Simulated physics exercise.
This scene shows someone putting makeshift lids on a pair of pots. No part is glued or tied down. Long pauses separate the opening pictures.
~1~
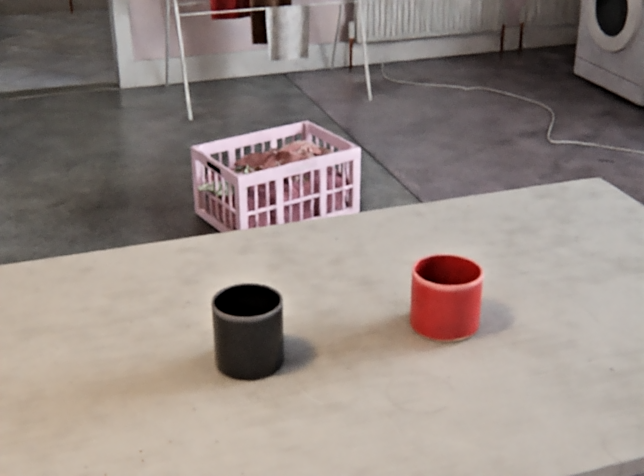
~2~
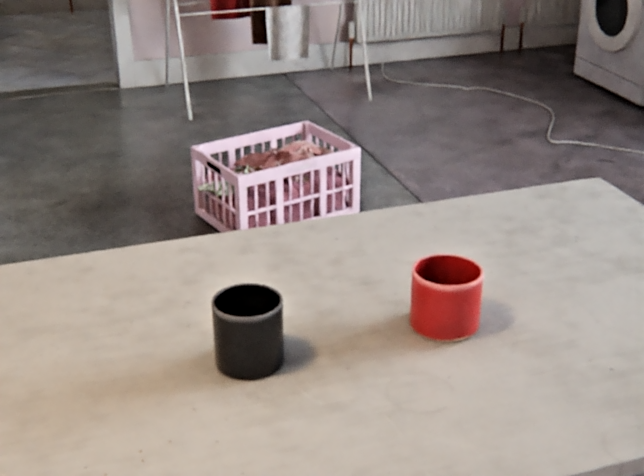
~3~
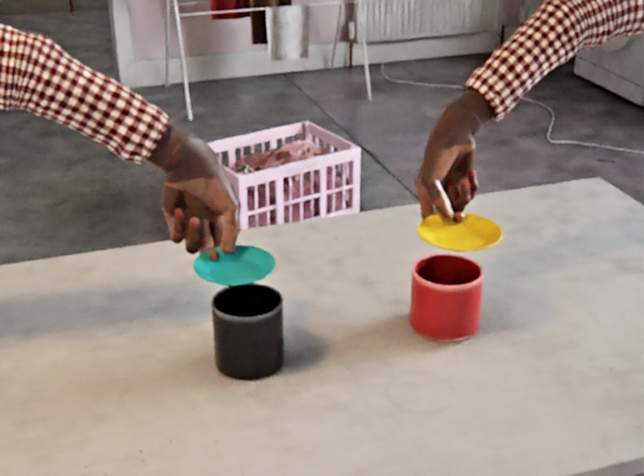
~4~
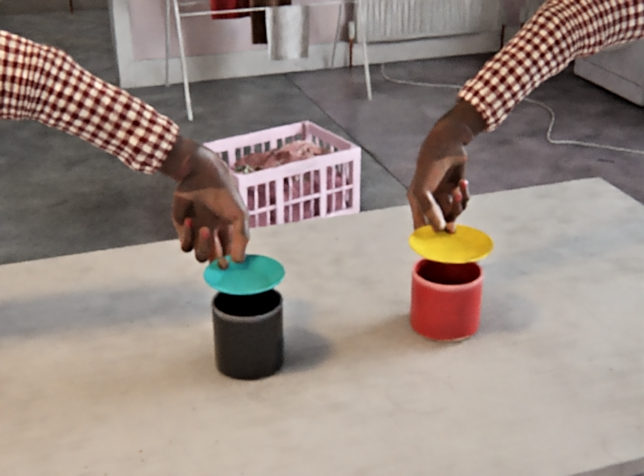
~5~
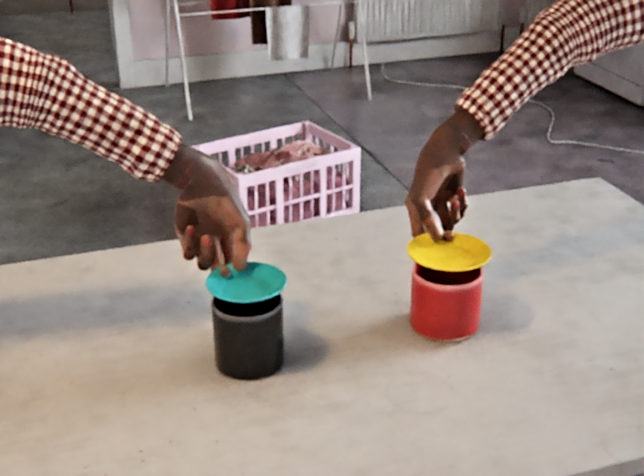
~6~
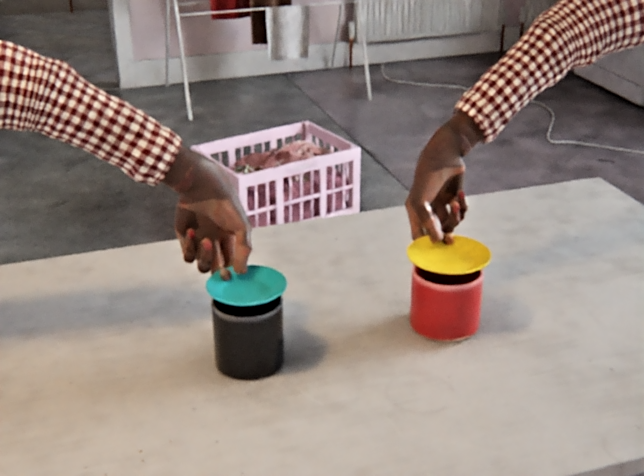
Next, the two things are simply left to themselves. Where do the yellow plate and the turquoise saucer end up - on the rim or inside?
In the end the yellow plate is held up; the turquoise saucer is held up.
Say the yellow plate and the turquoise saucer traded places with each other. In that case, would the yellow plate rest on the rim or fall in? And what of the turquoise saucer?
Swapped, the yellow plate does not fall in and the turquoise saucer does not fall in.
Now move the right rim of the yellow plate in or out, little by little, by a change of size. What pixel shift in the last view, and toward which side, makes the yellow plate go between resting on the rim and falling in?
About 8 pixels to the left.
Then, 0.10 s later than the last frame, yellow plate moving near (448, 265); turquoise saucer moving near (247, 294).
When it is over, the yellow plate rests on the rim, near (448, 265); the turquoise saucer rests on the rim, near (247, 294).
